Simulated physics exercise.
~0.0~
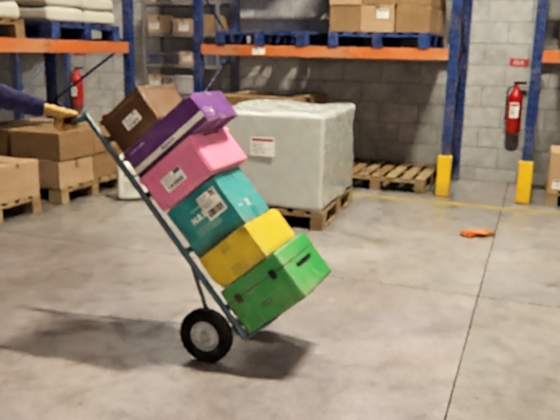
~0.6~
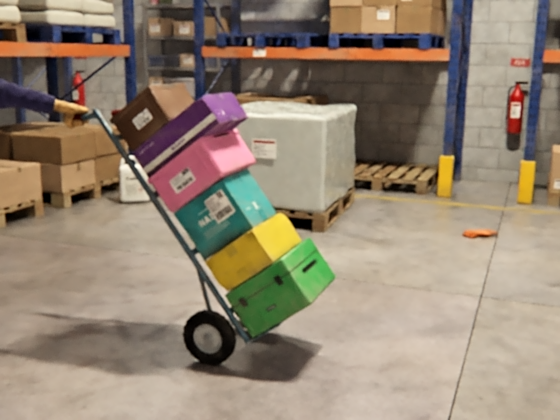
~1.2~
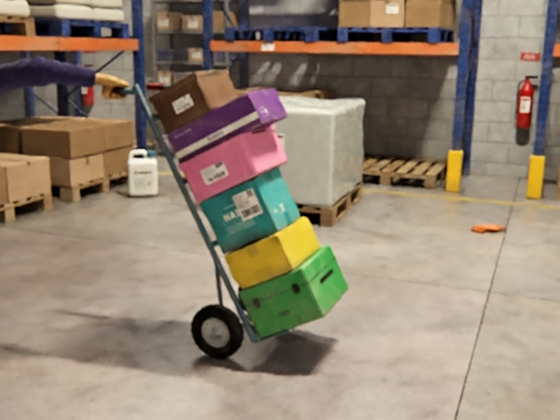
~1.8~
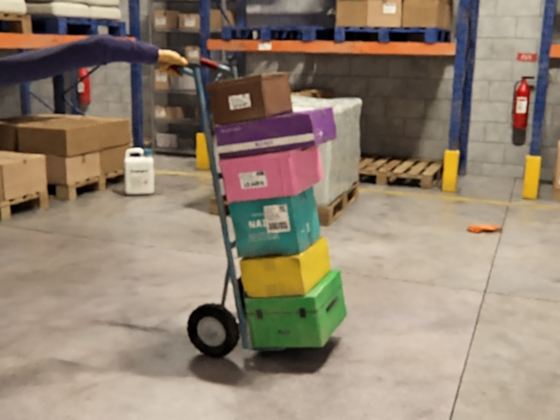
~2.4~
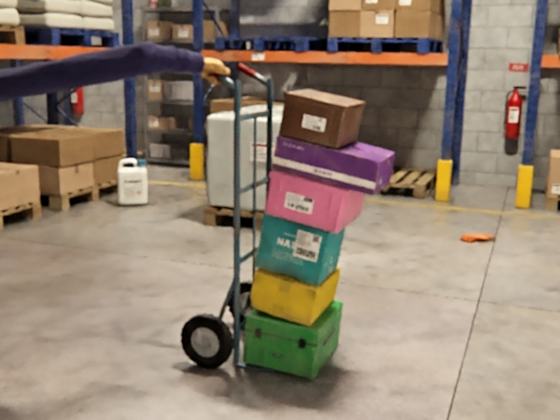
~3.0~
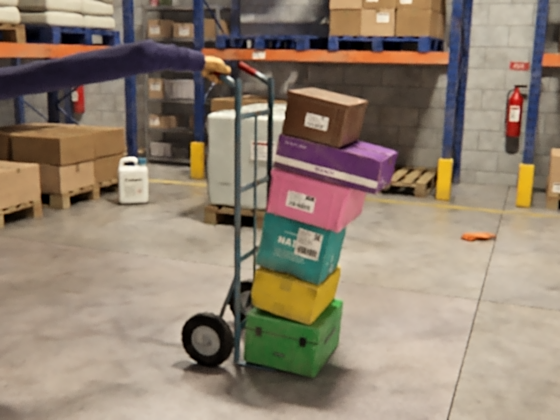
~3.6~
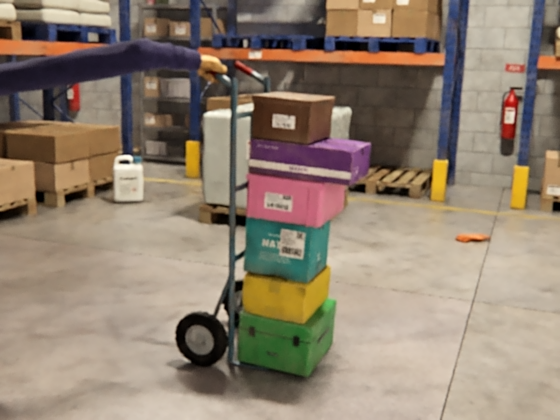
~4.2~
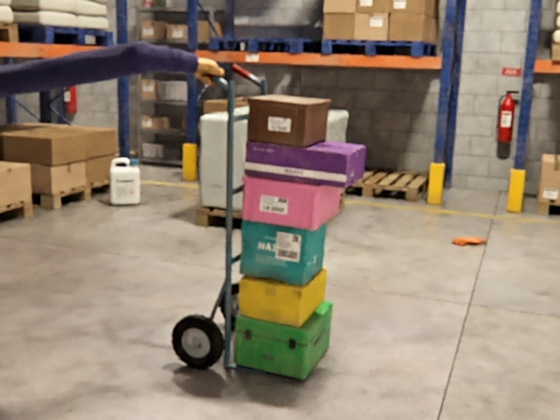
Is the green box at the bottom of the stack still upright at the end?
Yes, the green box stays upright on the floor end of the truck, with the other boxes still stacked above it.
